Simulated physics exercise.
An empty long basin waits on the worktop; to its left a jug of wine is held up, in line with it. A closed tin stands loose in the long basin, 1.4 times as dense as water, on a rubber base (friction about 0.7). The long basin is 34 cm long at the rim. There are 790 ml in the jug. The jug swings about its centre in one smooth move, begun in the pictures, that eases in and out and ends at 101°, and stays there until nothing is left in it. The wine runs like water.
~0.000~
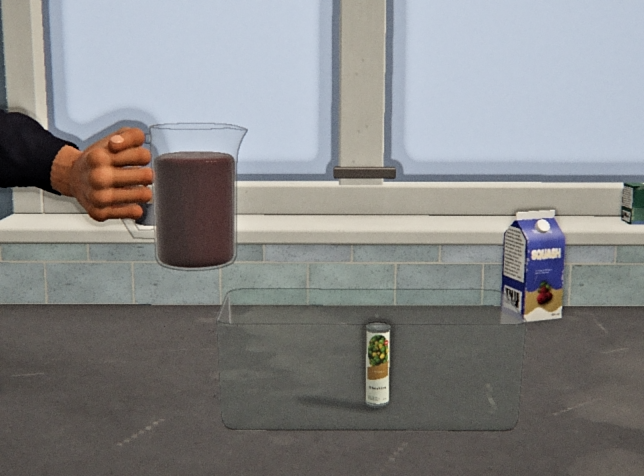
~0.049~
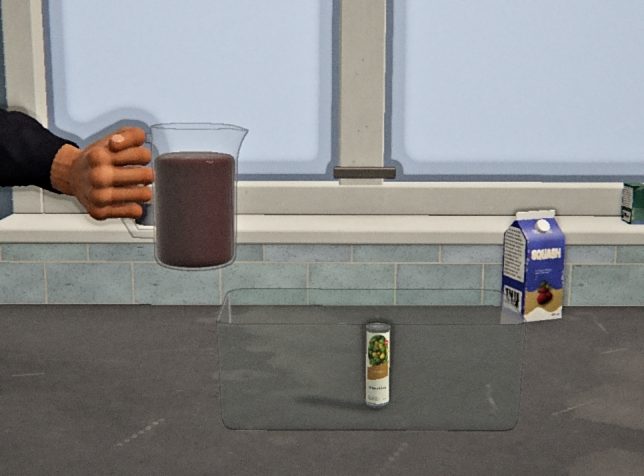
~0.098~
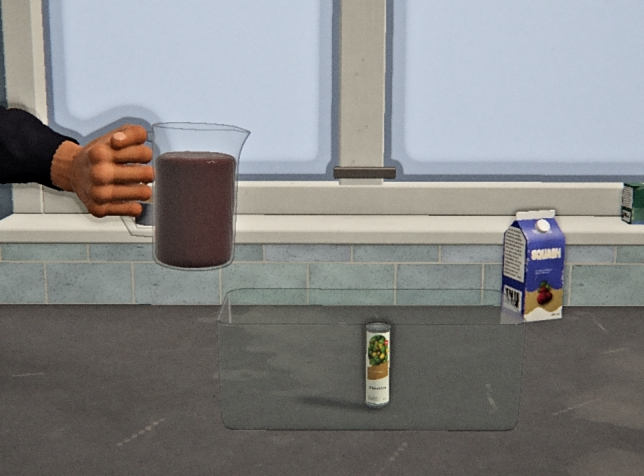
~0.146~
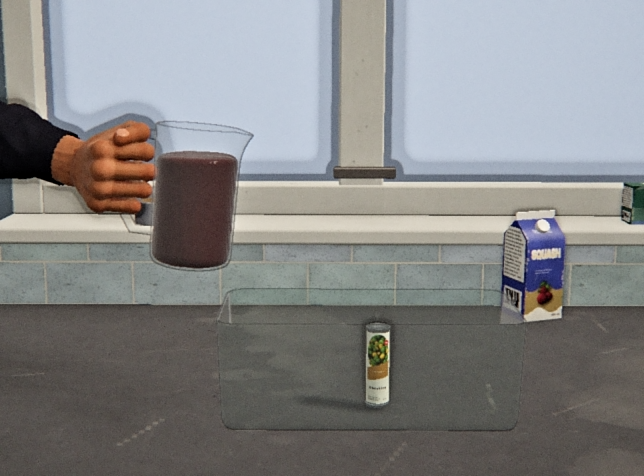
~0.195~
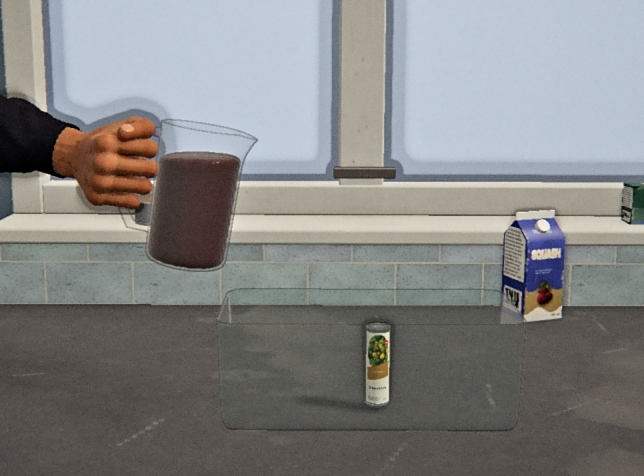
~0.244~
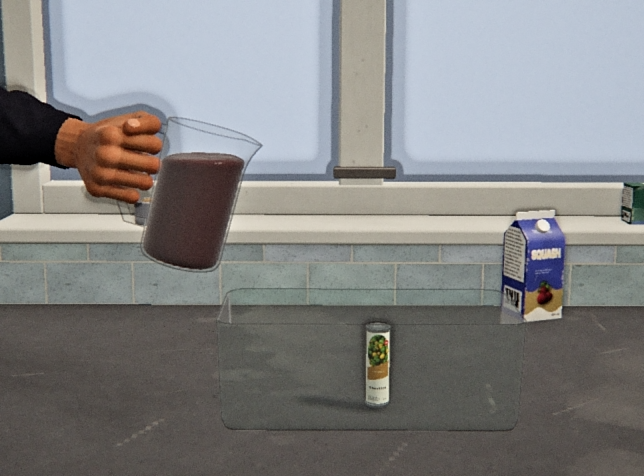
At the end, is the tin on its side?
The tin keeps standing.
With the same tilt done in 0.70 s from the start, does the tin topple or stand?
The tin stays up.
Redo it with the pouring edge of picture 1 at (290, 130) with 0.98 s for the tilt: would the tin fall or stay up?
Then it topples.
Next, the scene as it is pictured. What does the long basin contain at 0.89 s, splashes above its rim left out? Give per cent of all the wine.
About 32 per cent.
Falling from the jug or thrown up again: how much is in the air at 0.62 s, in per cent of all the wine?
Some 8 per cent.
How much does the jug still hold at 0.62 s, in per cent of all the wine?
Near 92 in a hundred.
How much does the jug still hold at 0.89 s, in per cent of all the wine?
Near 50 in a hundred.
After 0.62 s the tilt is 70° and 92 per cent is still to pour; the tin stands where it began.
After 0.89 s the tilt is 99° and 50 per cent is still to pour; the tin stands where it began.
After 1.17 s the tilt is 101° and 11 per cent is still to pour; the tin stands where it began.
After 1.48 s the tilt is 101° and 1 per cent is still to pour; the tin stands where it began.
In the end the tin stands where it began.
